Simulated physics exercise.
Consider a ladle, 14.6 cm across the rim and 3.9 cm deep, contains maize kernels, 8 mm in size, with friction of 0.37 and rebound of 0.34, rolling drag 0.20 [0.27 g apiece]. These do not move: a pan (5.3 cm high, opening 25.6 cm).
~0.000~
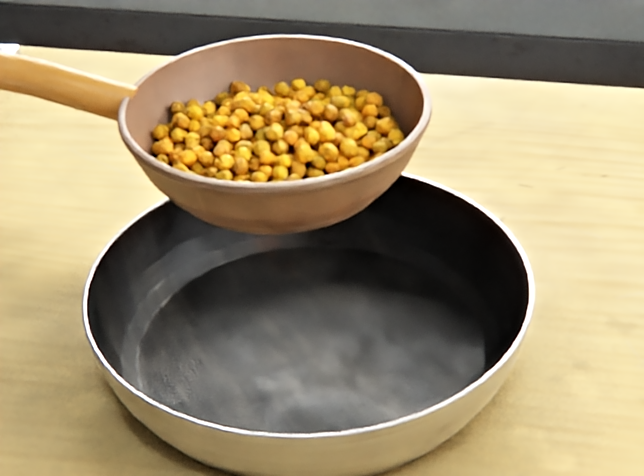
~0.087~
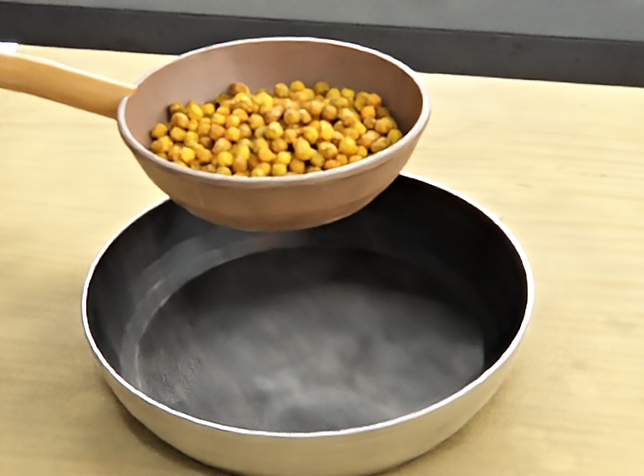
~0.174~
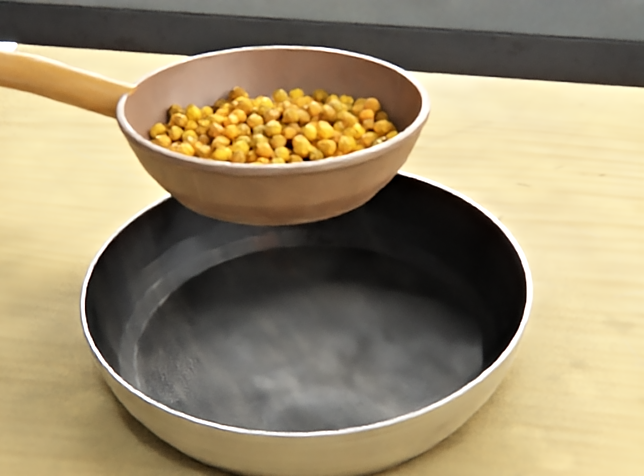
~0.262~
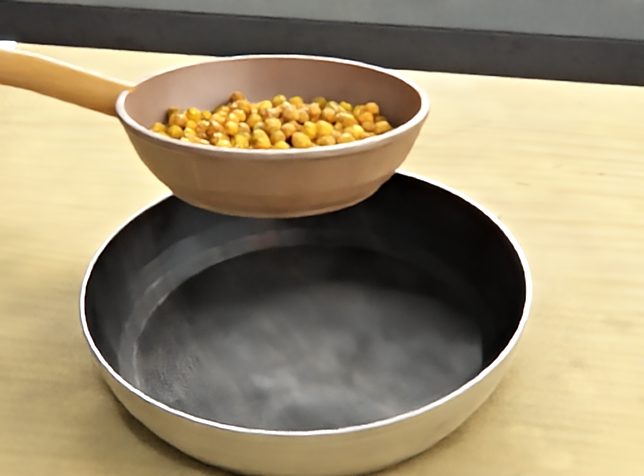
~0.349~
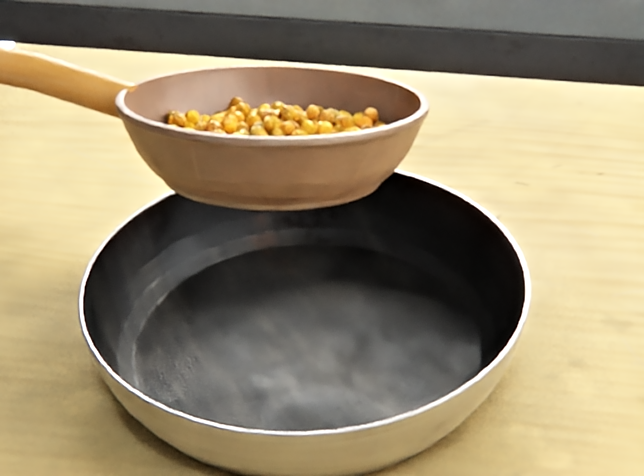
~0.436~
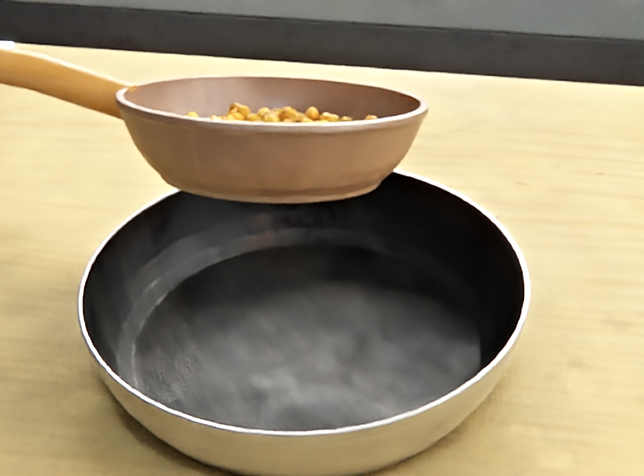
The clip opens with a brown, handled bowl of small yellow-orange pieces above a wide, dark-lined pan on a pale wooden surface. The bowl tilts slowly backward, away from the viewer, its near wall gradually hiding the pieces until only a thin strip shows, while the pan below stays still.
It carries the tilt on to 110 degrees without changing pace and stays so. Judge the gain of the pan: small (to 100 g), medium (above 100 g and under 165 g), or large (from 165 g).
Gain: Medium.
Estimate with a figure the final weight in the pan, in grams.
150 g or thereabouts.
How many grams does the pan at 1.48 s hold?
Roughly 10 grams.
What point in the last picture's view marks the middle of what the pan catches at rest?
About pixel (309, 328).
After 1.01 s, tilt 50 degrees; 0 g in the pan, ladle holds 100 %.
After 1.48 s, tilt 75 degrees; 8 g in the pan, ladle holds 85 %.
Then, at 1.92 s, tilt 99 degrees; 137 g in the pan, ladle holds 5 %.
After 2.34 s, tilt 110 degrees; 149 g in the pan, ladle holds 0 %.
At rest (2.6 s), 149 g in the pan, ladle holds 0 %.
